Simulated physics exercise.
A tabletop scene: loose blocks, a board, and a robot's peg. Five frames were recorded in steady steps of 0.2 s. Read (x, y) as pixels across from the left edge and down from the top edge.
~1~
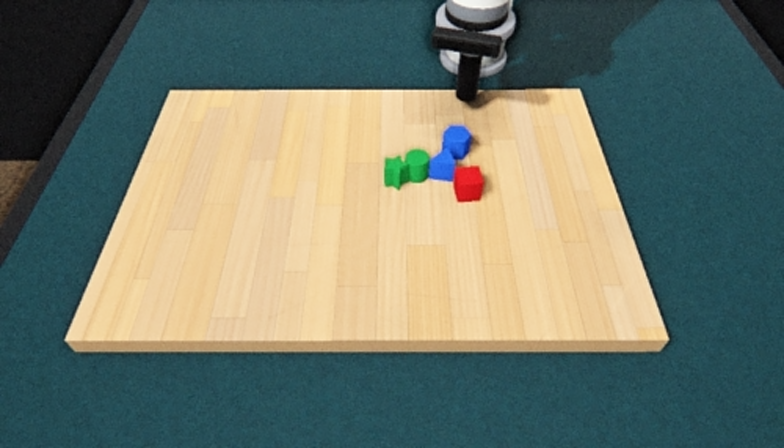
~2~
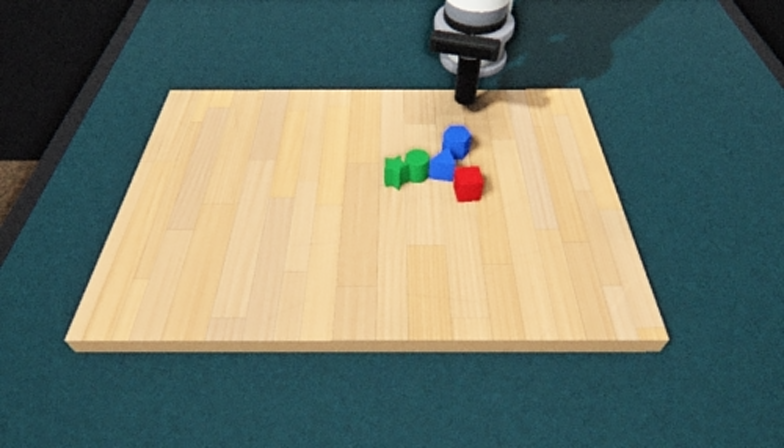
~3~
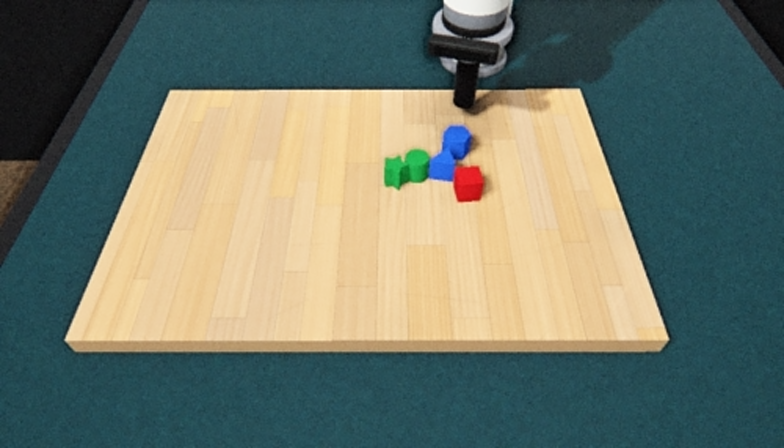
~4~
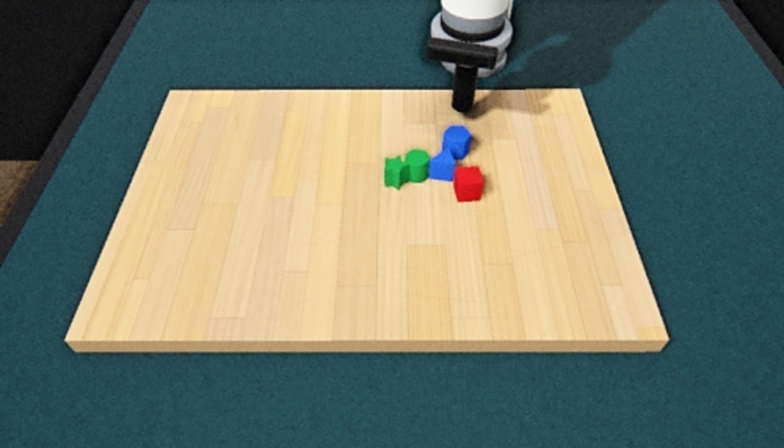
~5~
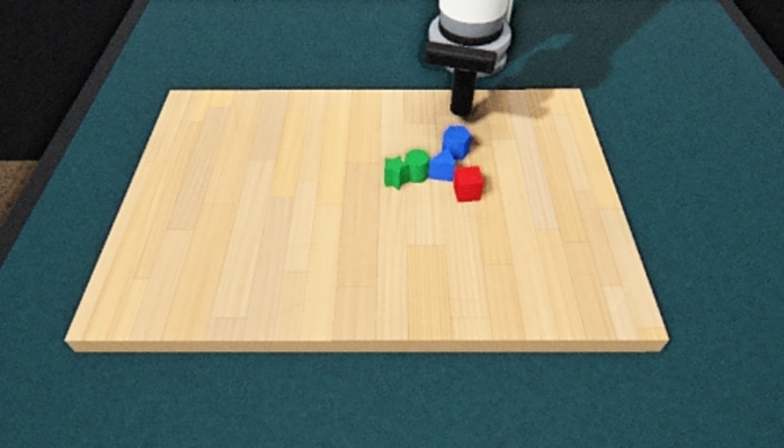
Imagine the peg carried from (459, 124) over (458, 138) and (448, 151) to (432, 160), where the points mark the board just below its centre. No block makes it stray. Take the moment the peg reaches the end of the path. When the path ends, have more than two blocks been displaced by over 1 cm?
Answer: No.
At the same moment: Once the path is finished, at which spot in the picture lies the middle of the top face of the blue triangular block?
For the centre of its top, I'd go with (435, 171).
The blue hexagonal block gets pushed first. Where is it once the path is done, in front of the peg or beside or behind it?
It slides aside on the way.
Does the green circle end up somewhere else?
No, it doesn't check out.
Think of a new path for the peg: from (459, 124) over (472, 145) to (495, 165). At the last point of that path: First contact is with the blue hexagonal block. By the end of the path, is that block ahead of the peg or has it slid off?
I think it loses its spot in front.
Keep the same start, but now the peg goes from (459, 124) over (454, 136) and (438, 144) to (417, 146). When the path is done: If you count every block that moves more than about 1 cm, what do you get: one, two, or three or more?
Put simply, one block is moved more than 1 cm.
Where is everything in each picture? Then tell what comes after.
In the first picture, lower end of the peg (466, 96), tops of blocks, green circle (417, 156), blue triangular block (444, 157), blue hexagonal block (457, 133).
In the second picture, peg (465, 99), blocks as before.
In the third picture, peg (464, 102), blocks as before.
In the fourth picture, peg (462, 106), blocks as before.
In the fifth picture, peg (461, 110), green circle (417, 156), blue triangular block (444, 157), blue hexagonal block (457, 133).
On the path given first. Halfway along, peg (456, 131); blue triangular block (443, 160); blue hexagonal block (454, 142).
At the end, peg (433, 146); green circle not moved; blue triangular block (435, 171), turned 40° anticlockwise; blue hexagonal block (445, 157), turned 25° anticlockwise.
